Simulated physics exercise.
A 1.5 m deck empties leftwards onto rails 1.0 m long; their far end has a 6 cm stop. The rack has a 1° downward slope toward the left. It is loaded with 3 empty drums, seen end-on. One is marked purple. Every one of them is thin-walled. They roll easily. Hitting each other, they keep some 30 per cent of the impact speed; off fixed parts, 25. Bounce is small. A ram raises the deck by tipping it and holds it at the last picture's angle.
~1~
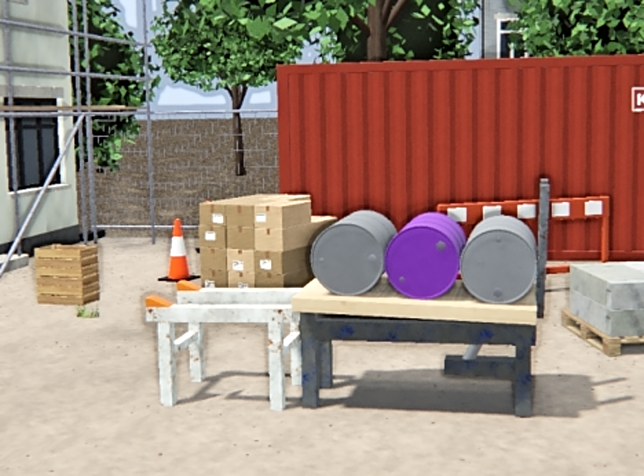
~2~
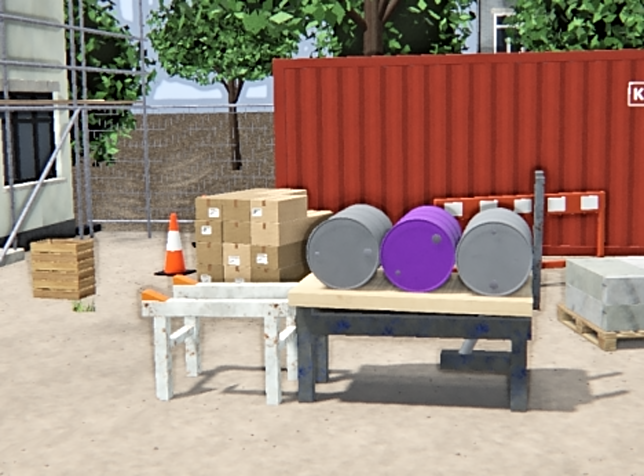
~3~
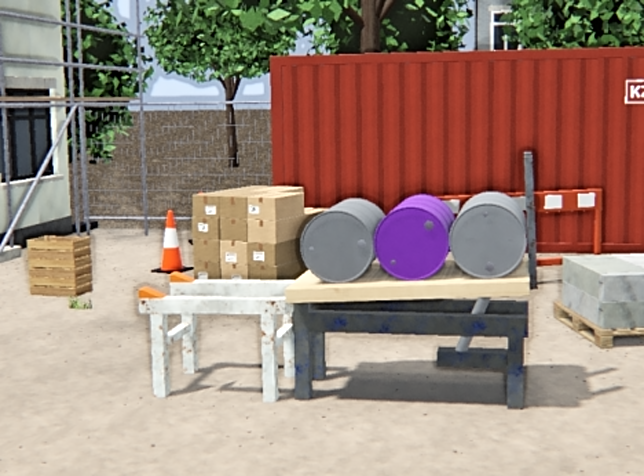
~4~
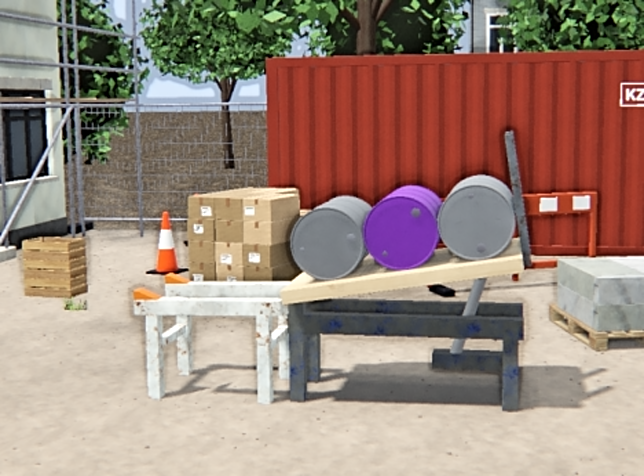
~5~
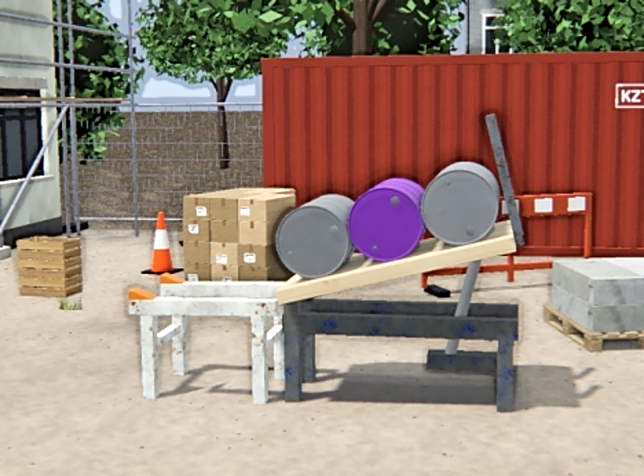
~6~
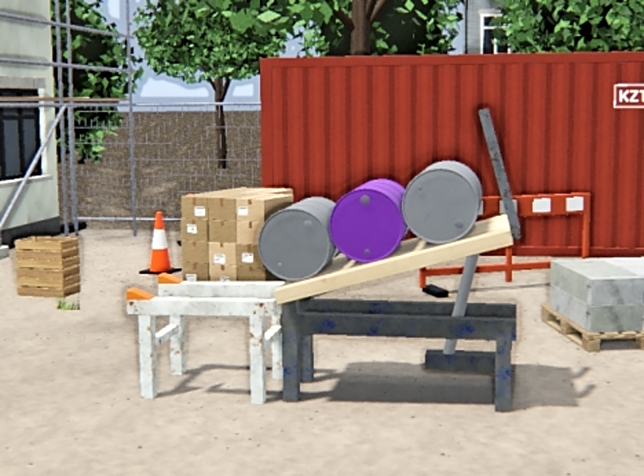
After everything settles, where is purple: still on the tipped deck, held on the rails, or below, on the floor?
Below, on the floor.
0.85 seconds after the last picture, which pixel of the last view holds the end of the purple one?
That would be about (235, 265) in pixels.
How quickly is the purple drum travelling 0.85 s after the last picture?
1.0 m/s, roughly.
Then, 0.9 s past the sixth picture, purple is on the rack, 75 cm from the rack's far end, rolling left; 0 of 3 over the stop.
Then, 1.9 s past the sixth picture, purple is over the stop and falling; 2 of 3 over the stop.
Finally (9.8 s after the last picture), purple is beyond the stop, on the ground; 2 of 3 over the stop.
